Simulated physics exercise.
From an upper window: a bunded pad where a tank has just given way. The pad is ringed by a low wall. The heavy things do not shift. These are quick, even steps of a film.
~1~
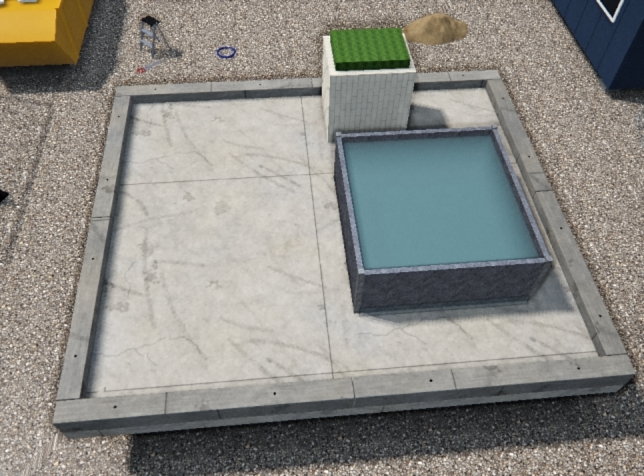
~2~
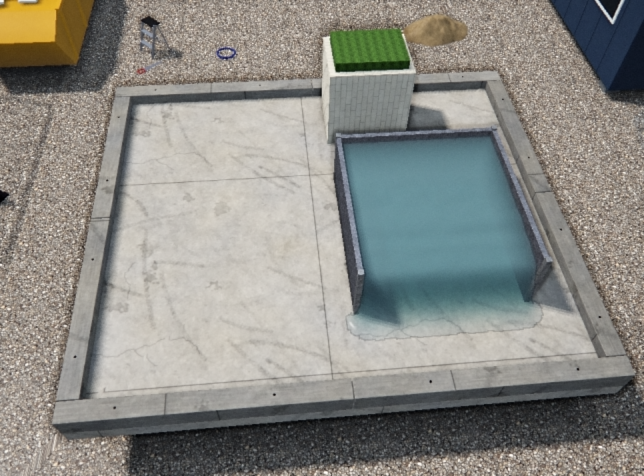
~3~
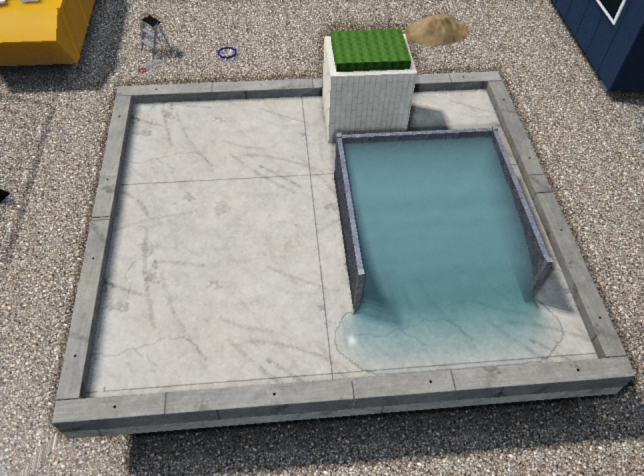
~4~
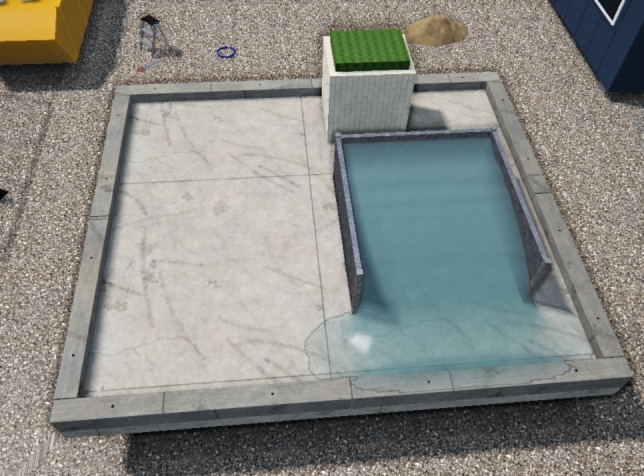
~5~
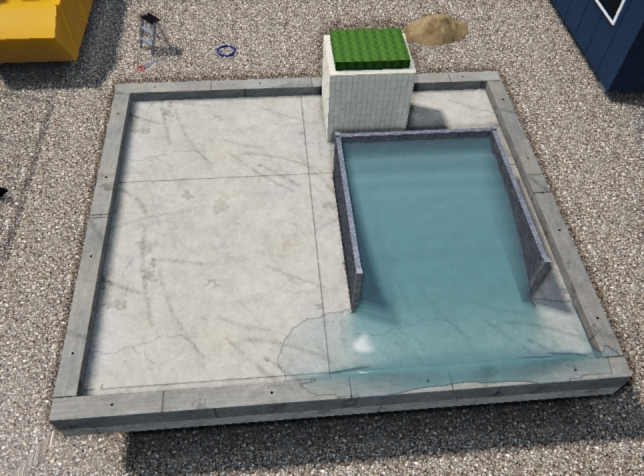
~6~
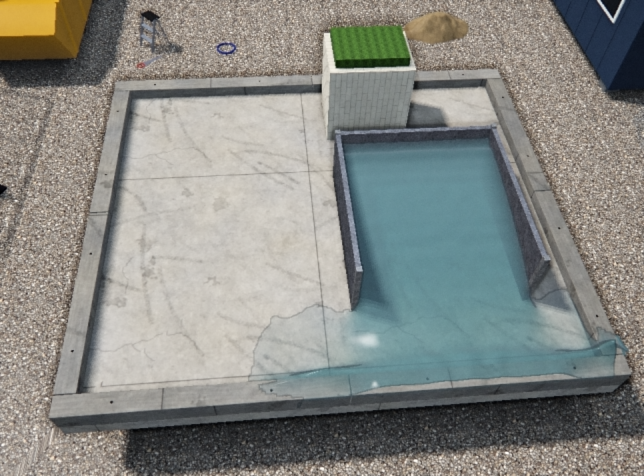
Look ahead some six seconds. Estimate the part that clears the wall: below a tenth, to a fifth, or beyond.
It loses over a fifth.
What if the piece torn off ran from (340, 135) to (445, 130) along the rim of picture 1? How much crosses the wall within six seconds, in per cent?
Near 16 in a hundred.
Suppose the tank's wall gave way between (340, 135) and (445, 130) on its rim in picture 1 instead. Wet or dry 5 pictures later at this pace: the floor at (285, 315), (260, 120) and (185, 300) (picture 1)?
In that order: Clear, awash, clear.
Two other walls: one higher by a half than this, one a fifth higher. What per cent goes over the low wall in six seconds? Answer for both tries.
About 30 and 40 per cent.
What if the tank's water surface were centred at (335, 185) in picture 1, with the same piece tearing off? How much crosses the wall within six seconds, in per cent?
Roughly 44 per cent.
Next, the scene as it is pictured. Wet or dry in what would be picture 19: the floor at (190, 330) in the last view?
Answer: Awash.
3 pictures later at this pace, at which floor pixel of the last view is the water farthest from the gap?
Near (136, 394).
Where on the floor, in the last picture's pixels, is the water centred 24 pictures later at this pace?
Near (373, 270).
A moment on, water covers 20 % of the floor; the low wall has let 12 % over.
Next, water covers 20 % of the floor; the low wall has let 20 % over.
Then, water covers 35 % of the floor; the low wall has let 40 % over.
Later, water covers 50 % of the floor; the low wall has let 46 % over.
In the end, water covers 70 % of the floor; the low wall has let 47 % over.
